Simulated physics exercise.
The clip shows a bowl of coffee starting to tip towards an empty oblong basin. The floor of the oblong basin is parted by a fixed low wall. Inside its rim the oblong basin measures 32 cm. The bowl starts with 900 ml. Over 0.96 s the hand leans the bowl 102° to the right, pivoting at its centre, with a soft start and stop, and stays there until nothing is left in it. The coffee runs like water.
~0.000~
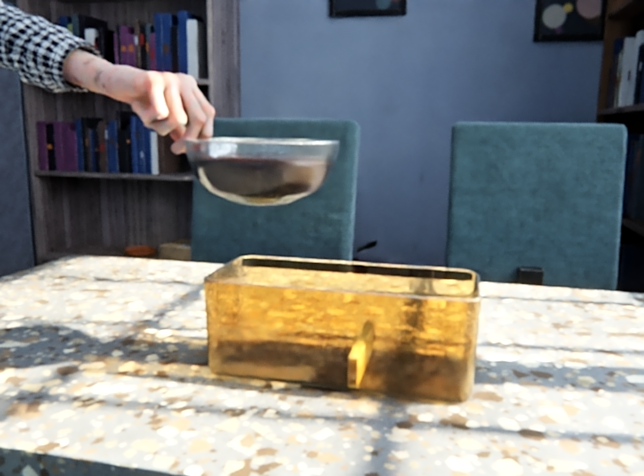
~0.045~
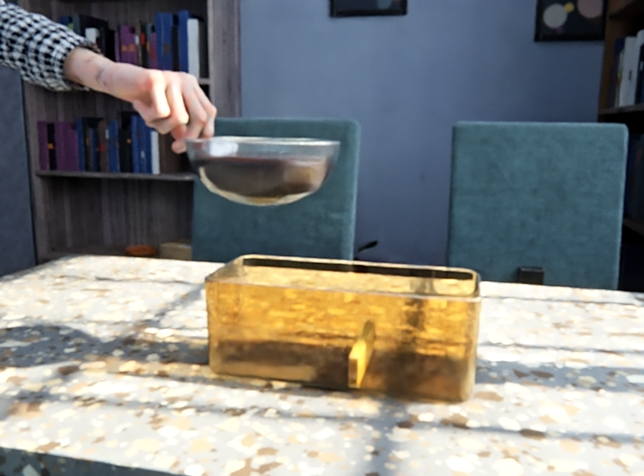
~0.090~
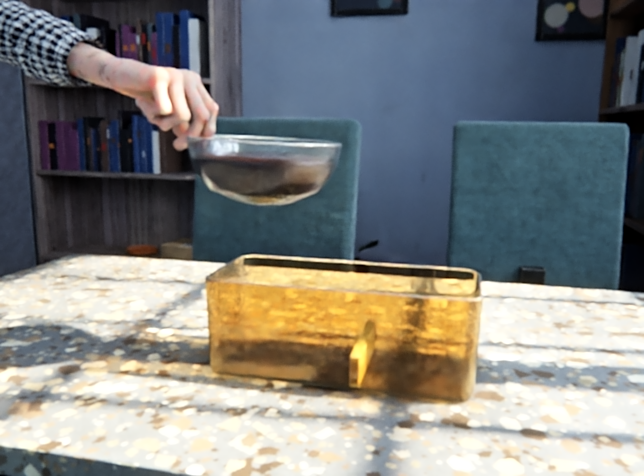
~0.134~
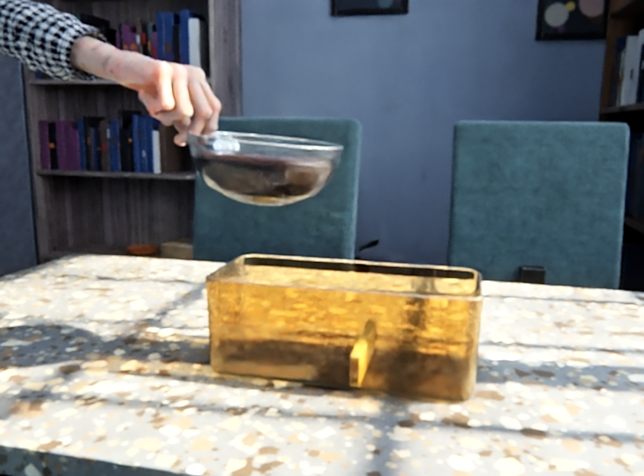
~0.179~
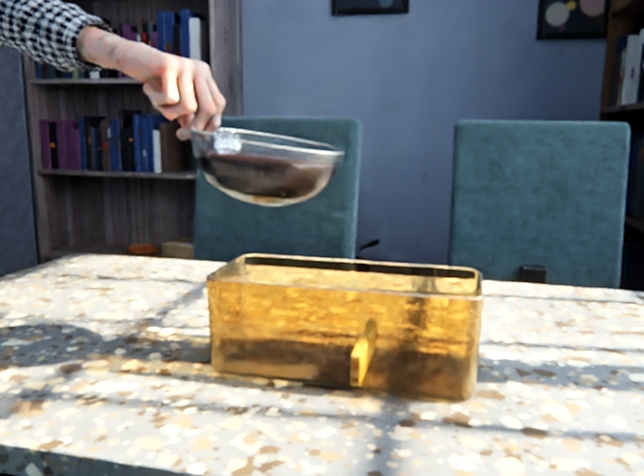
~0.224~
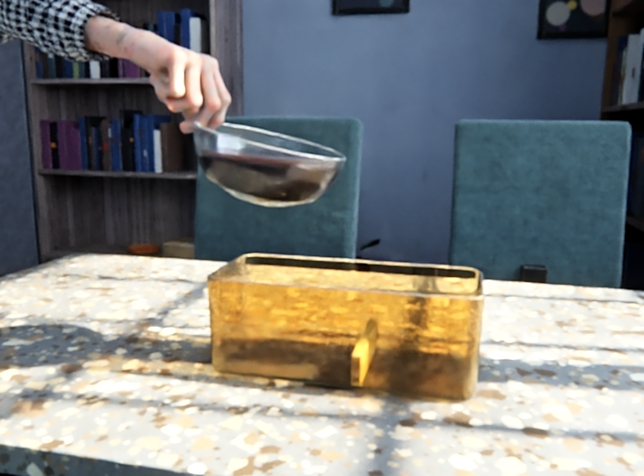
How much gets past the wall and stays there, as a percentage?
Roughly 53 per cent is past the wall.
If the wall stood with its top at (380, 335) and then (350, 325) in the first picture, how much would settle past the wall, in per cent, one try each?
First 40, then 70 per cent.
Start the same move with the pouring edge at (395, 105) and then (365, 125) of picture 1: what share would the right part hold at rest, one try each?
First 60, then 65 per cent.
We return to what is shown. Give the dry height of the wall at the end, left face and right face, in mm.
Some 20 mm on the left and 8 mm on the right.
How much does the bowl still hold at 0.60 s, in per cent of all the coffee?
About 34 per cent.
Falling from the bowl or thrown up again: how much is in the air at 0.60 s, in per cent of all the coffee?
About 42 per cent.
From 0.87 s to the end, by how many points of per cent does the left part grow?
About 10 per cent.
Then, 0.60 s in, the tilt is 70° and 35 per cent is still to pour, 2 is left of the wall and 23 right of it.
Then, 0.87 s in, the tilt is 100° and 1 per cent is still to pour, 34 is left of the wall and 57 right of it.
Then, 1.15 s in, the tilt is 102° and 0 per cent is still to pour, 41 is left of the wall and 56 right of it.
Then, 1.46 s in, the tilt is 102° and 0 per cent is still to pour, 43 is left of the wall and 54 right of it.
Finally, 44 per cent lies left of the wall, 53 right of it and 3 outside.
